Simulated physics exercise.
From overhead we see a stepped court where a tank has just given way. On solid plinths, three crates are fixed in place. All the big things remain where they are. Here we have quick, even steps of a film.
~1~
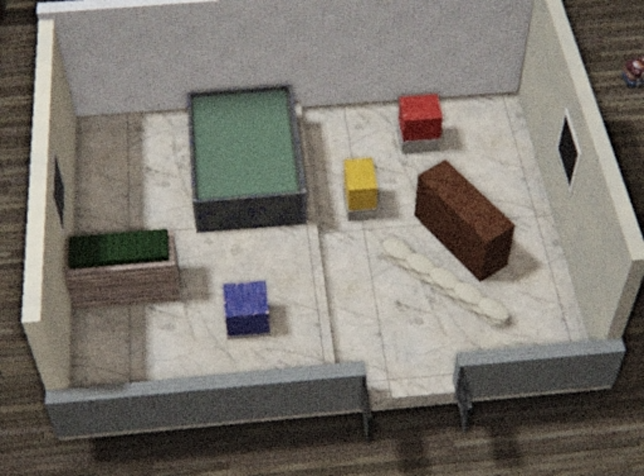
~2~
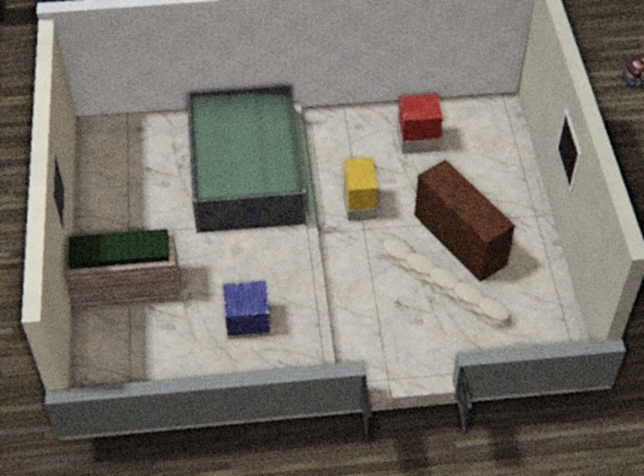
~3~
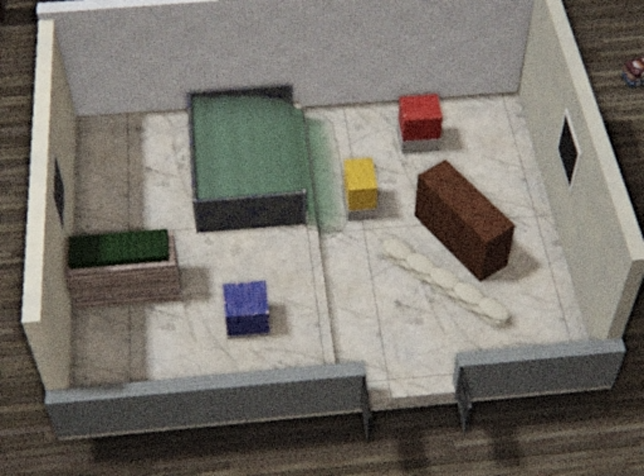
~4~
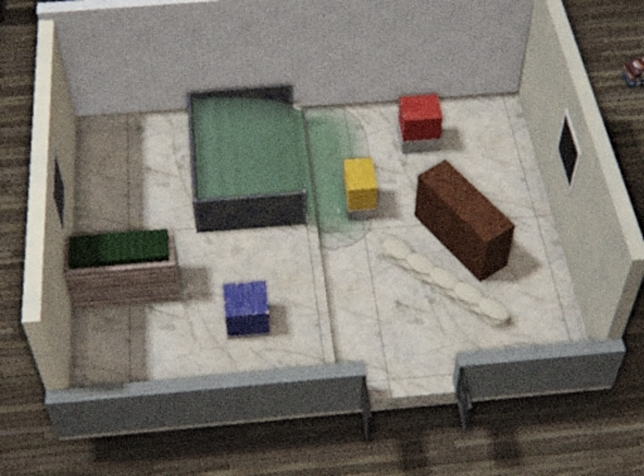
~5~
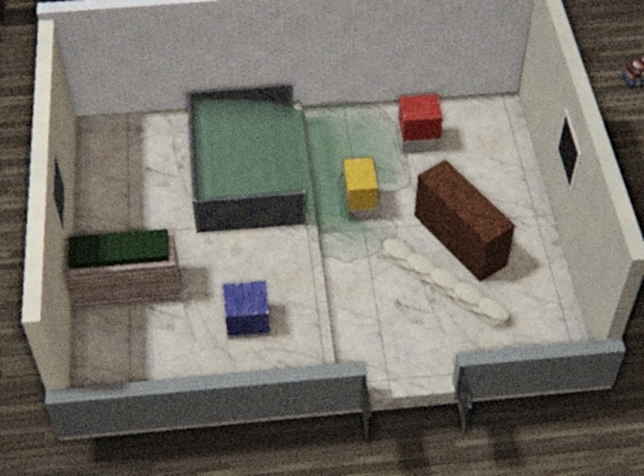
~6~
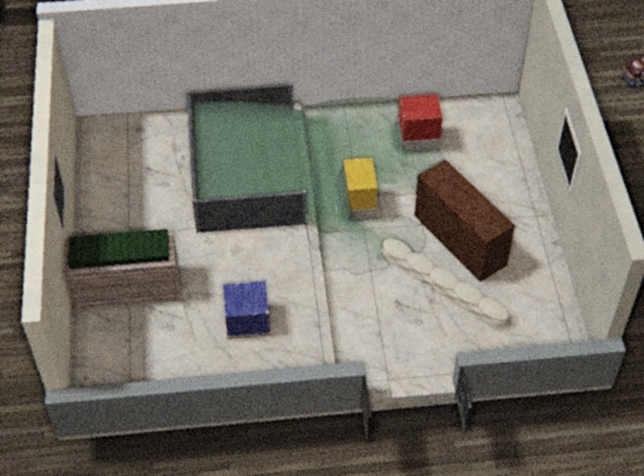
Green-tinted water pouring from the right side of a dark tank, spreading across the pale floor and around a yellow block.
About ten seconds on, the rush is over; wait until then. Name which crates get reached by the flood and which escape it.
As I see it, the blue crate is never reached; the red crate is reached; the yellow crate is reached.
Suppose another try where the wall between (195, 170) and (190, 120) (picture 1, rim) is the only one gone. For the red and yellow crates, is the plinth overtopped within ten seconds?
As I see it, red stays clear and yellow stays clear.
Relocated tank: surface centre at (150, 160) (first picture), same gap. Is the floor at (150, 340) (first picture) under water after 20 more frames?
Untouched.
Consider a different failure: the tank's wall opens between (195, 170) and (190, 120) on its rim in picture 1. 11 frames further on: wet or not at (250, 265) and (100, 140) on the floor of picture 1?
Going in the order you asked, the first is never reached and the second is drenched.
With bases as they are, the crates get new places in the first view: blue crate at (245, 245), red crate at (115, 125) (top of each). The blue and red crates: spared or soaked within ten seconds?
The blue crate is not reached; the red crate is not reached.
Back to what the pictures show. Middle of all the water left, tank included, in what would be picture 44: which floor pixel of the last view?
Somewhere around (439, 222) in the last view.
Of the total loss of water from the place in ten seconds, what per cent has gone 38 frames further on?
Working it through, I arrive at 65 per cent.
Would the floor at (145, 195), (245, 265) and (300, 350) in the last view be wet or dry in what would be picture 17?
Going through them in order, I'd say clear, clear and clear.
A moment on, water covers 30 % of the floor; the blue crate not reached, the red crate water round its plinth, the yellow crate water round its plinth.
Next, water covers 45 % of the floor; the blue crate not reached, the red crate water round its plinth, the yellow crate water round its plinth.
Then, water covers 55 % of the floor; the blue crate not reached, the red crate water round its plinth, the yellow crate water round its plinth.
Later, water covers 55 % of the floor; the blue crate not reached, the red crate water round its plinth, the yellow crate water round its plinth.
In the end, water covers 55 % of the floor; the blue crate stayed above the water, the red crate was topped, the yellow crate was topped.
